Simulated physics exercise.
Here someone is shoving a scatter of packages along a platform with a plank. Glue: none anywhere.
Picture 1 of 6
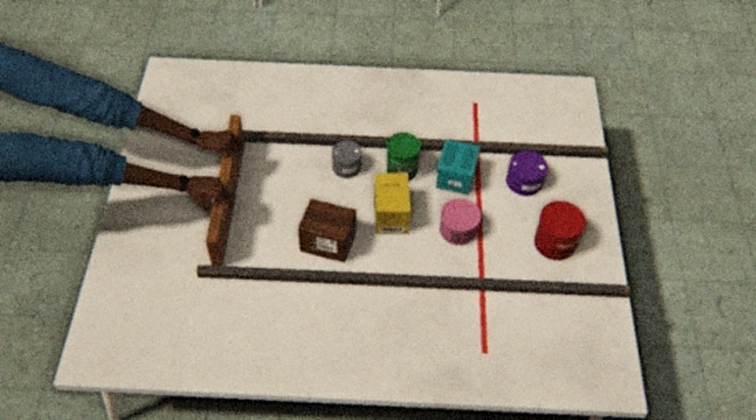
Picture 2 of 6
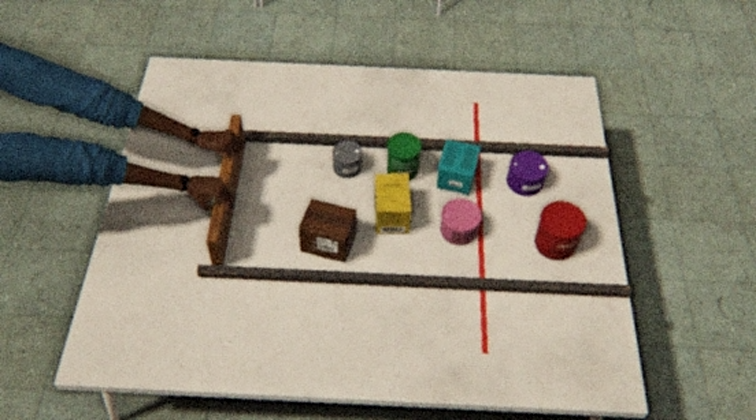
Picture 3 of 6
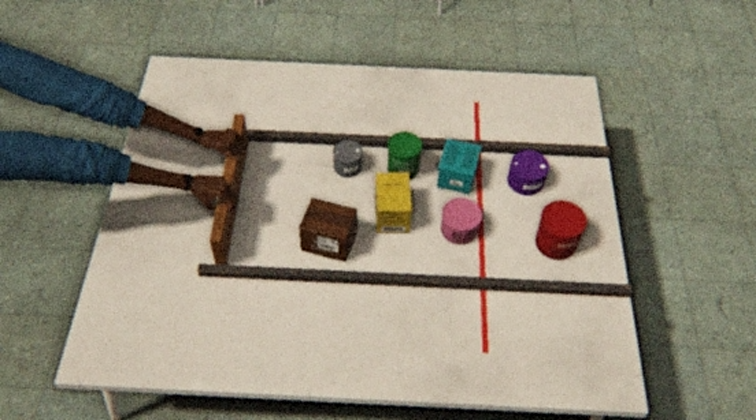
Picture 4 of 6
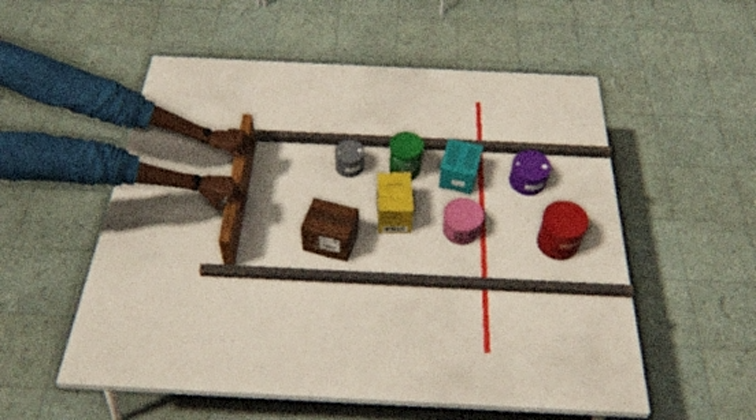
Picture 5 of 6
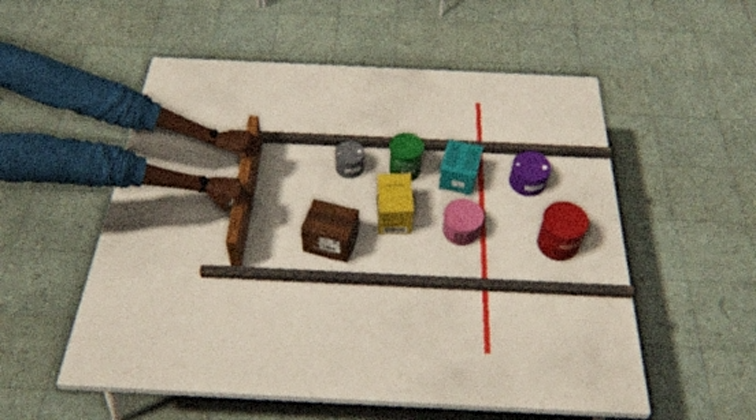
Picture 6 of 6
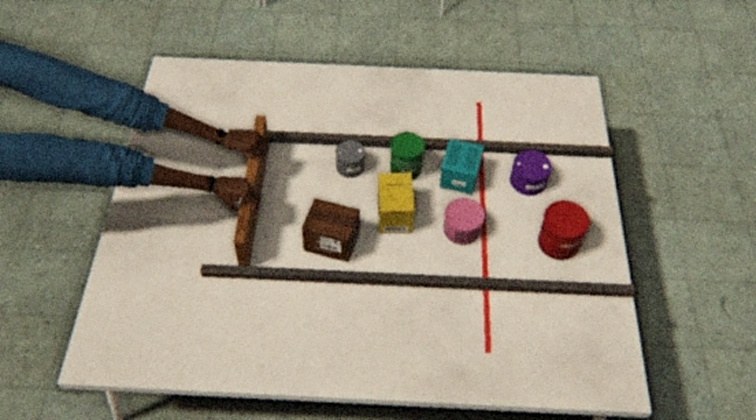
Two hands easing a wooden plank slightly rightward between dark rails on a white table, the colourful boxes and canisters ahead staying untouched.
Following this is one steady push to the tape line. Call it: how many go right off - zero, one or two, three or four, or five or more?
Zero go off.
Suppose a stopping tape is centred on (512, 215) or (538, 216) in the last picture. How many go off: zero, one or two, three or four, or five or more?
First tape: None; second tape: Either one or two.
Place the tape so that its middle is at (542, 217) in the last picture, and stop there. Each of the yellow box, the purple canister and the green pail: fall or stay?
Yellow box stays put, purple canister goes down, green pail stays put.
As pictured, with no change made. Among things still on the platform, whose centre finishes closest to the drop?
It's the purple canister.
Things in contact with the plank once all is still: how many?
So the total is 3.
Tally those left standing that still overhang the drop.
In total, 0 of them.
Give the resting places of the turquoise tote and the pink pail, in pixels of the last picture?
The turquoise tote settles near (554, 177); as for the pink pail, near (550, 216).
Soon after, none off yet; red pail at rest near (563, 231); purple canister at rest near (530, 173); pink pail at rest near (463, 222).
After that, none off yet; red pail at rest near (563, 231); purple canister at rest near (530, 173); pink pail displaced a little near (473, 222).
In the end, the number that fall off is zero.
